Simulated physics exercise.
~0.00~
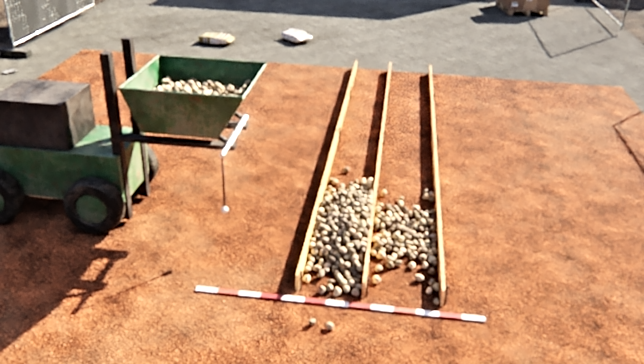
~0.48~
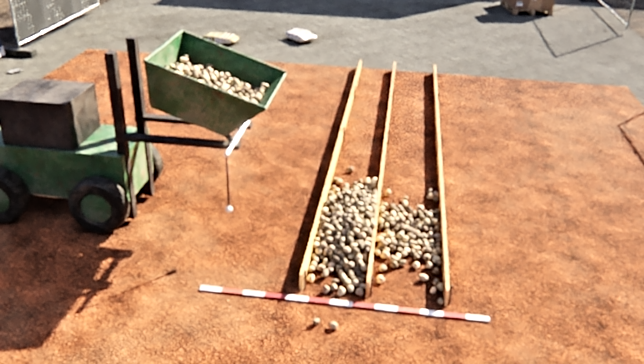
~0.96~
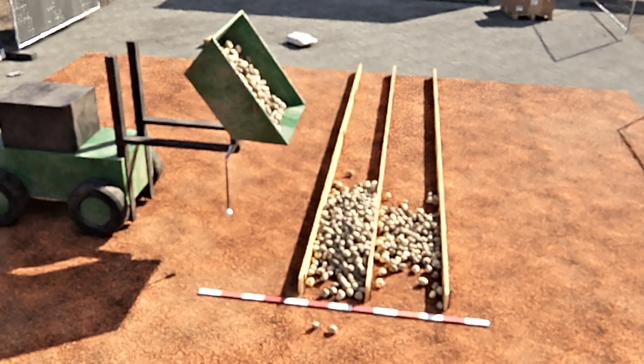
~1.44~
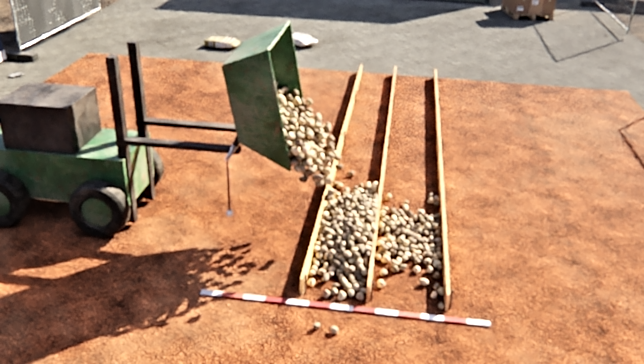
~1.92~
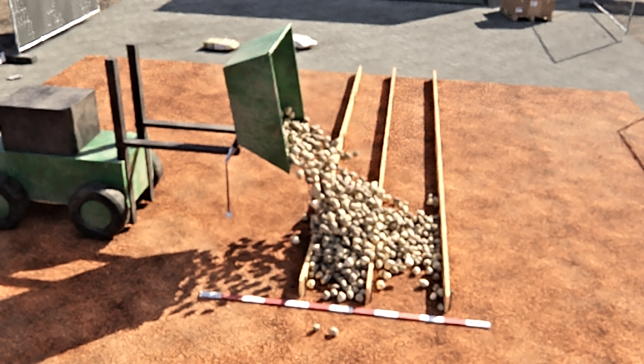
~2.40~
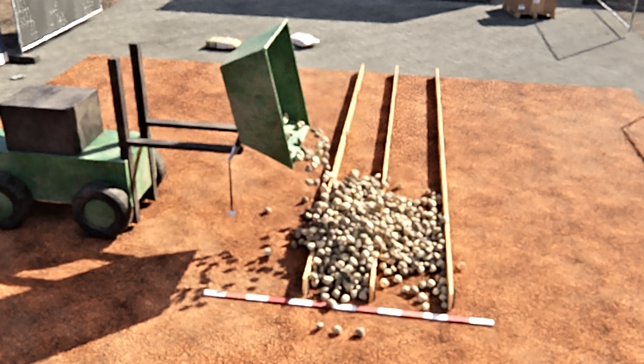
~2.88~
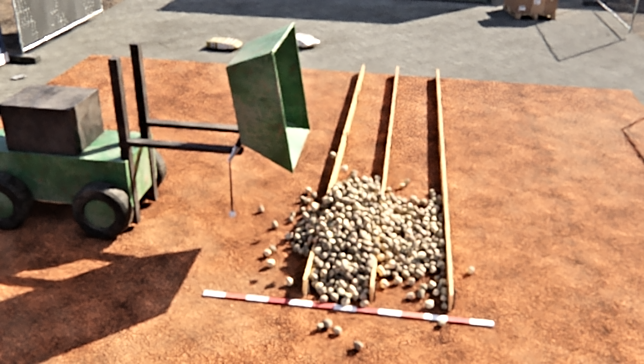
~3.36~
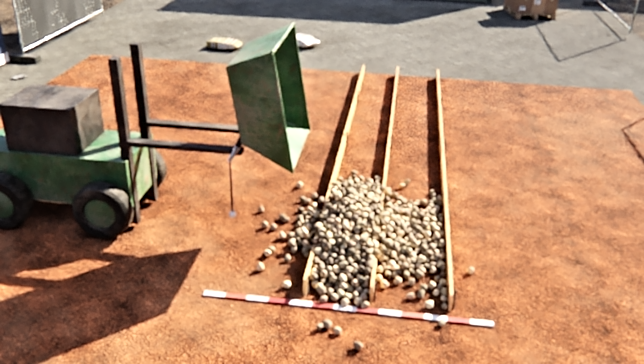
A green fork truck stands at the left of a sunlit patch of orange ground, seen from above, holding up a green skip of pale, rounded stones. To its right, three long boards form two bays already partly filled with similar stones, with a red-and-white striped staff lying across the near ends and grey paving behind. The skip tips steeply rightward, and stones pour over the left board, heaping up and spilling across the middle one. It jerks slightly as the last stones fall. Finally the emptied skip hangs tilted above a broad mound covering both bays, with a few strays scattered outside.
